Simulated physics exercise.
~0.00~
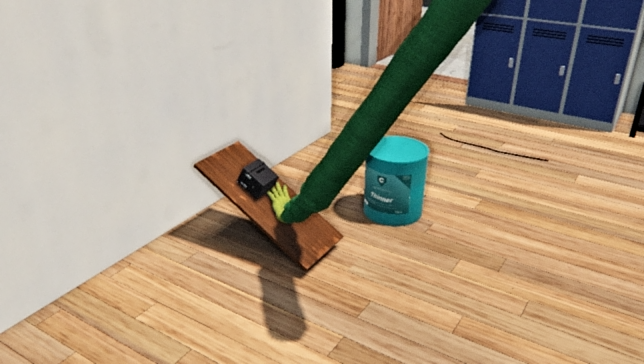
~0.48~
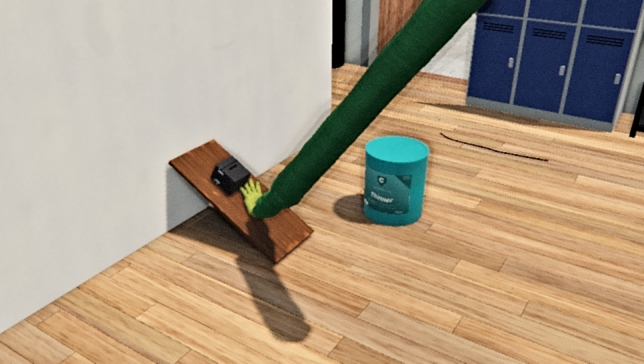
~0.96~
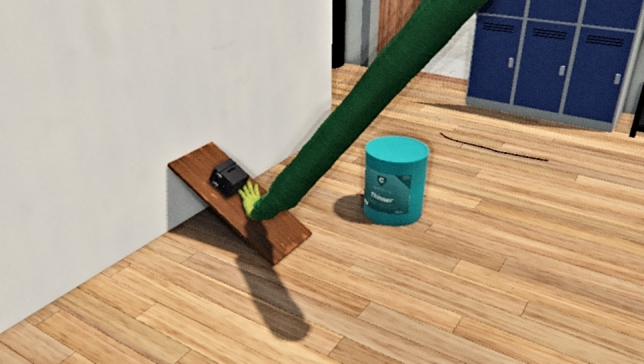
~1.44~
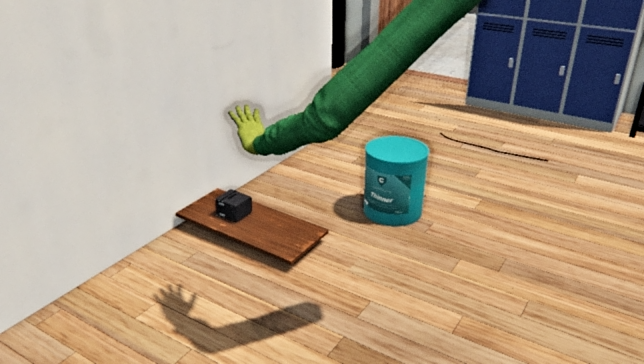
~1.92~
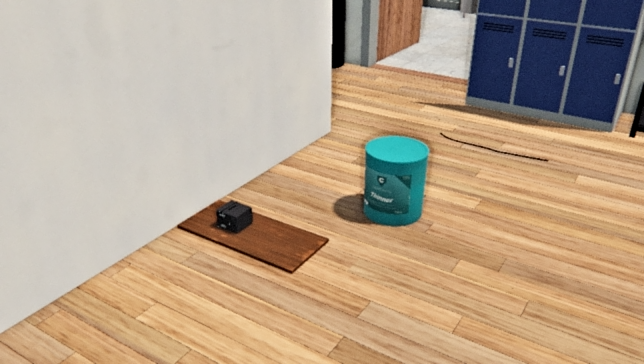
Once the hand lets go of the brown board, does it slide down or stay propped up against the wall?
The board gives way and slides down, ending low by the foot of the wall.
